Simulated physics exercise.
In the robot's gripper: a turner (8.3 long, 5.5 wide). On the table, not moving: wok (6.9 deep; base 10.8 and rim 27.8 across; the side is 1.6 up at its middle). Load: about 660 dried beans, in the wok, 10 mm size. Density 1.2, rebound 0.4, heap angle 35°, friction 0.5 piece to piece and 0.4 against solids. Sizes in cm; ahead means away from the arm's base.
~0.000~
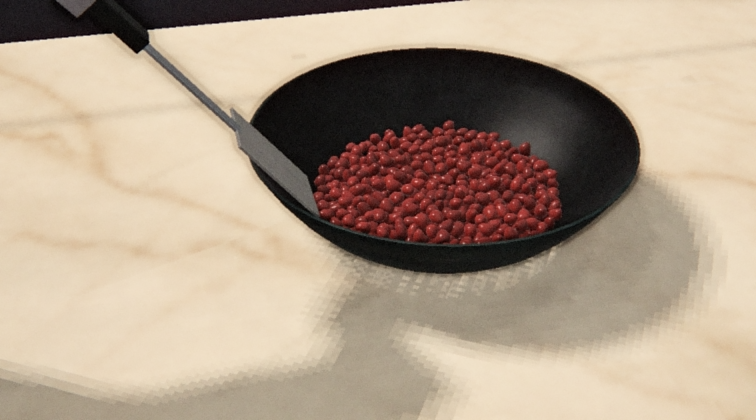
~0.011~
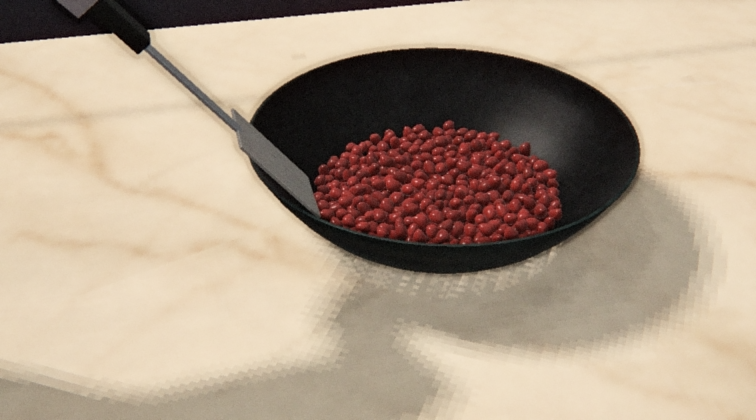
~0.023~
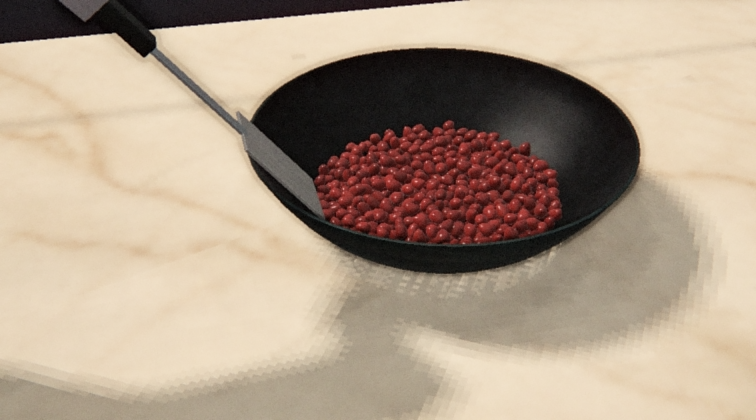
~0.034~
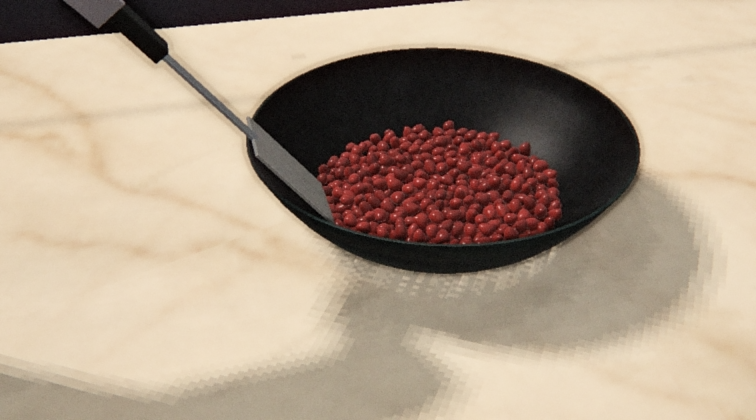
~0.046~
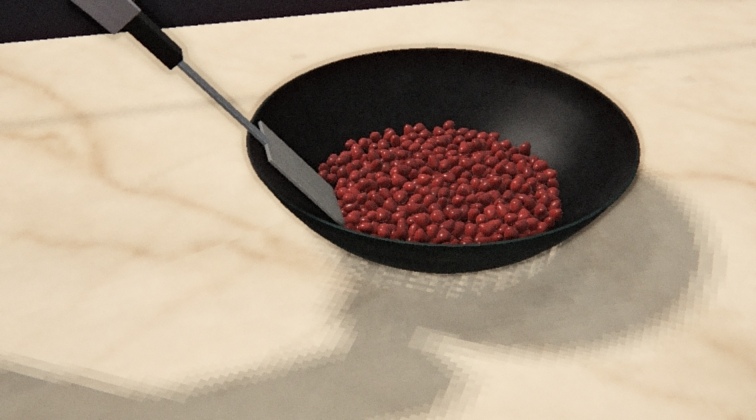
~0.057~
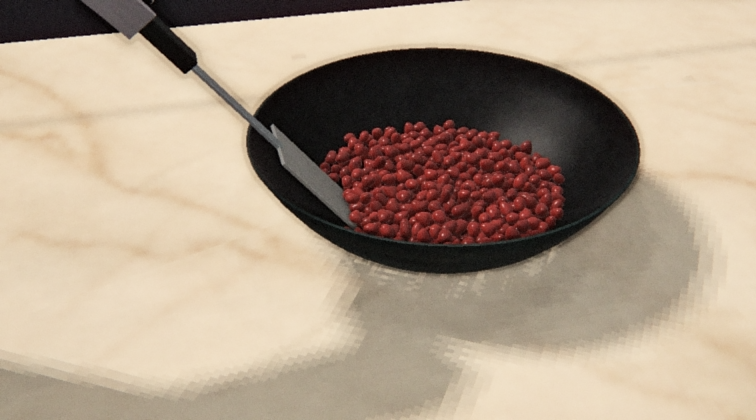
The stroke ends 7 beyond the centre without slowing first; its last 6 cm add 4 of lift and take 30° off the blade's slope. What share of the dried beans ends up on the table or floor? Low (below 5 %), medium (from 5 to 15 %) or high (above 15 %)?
A low share, below 5 %, ends on the table or floor.
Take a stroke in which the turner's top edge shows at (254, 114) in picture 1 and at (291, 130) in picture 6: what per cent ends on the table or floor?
About 0 per cent.
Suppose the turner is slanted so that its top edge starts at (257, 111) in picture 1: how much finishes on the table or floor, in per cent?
Some 0 per cent.
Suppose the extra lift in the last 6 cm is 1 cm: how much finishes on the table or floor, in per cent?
Some 0 per cent.
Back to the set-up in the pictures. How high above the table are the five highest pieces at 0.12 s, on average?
Roughly 5 cm.
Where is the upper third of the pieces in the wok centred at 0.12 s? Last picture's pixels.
Near (470, 175).
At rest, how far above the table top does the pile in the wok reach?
About 7.0 cm.
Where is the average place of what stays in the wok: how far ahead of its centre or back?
Roughly 4.0 cm ahead.
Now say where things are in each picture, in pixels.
The turner top edge at (235, 127), sloping 52°; upper third of the load around (440, 185), from x 320 to 555, top at y 125; 660 in the wok, in the first picture.
The turner top edge at (236, 127), sloping 52°; upper third of the load around (440, 185), from x 320 to 555, top at y 125, in the second picture.
The turner top edge at (241, 130), sloping 52°; upper third of the load around (440, 185), from x 320 to 555, top at y 125, in the third picture.
The turner top edge at (252, 135), sloping 52°; upper third of the load around (440, 185), from x 320 to 555, top at y 125, in the fourth picture.
The turner top edge at (264, 140), sloping 52°; upper third of the load around (438, 183), from x 320 to 555, top at y 125, in the fifth picture.
The turner top edge at (277, 144), sloping 52°; upper third of the load around (440, 181), from x 325 to 560, top at y 125; 660 in the wok, in the sixth picture.
After 0.12 s, sloping 52°, highest piece 5 above the table; 660 in the wok.
After 0.19 s, sloping 42°, highest piece 7 above the table; 660 in the wok.
After 0.42 s, sloping 22°, highest piece 8 above the table; 658 in the wok, 1 on the table or floor, 1 on the blade or in flight.
After 1.47 s, sloping 22°, highest piece 7 above the table; 657 in the wok, 3 on the table or floor.
In the end, 657 in the wok, 3 on the table or floor. That is 0 % on the table or floor.
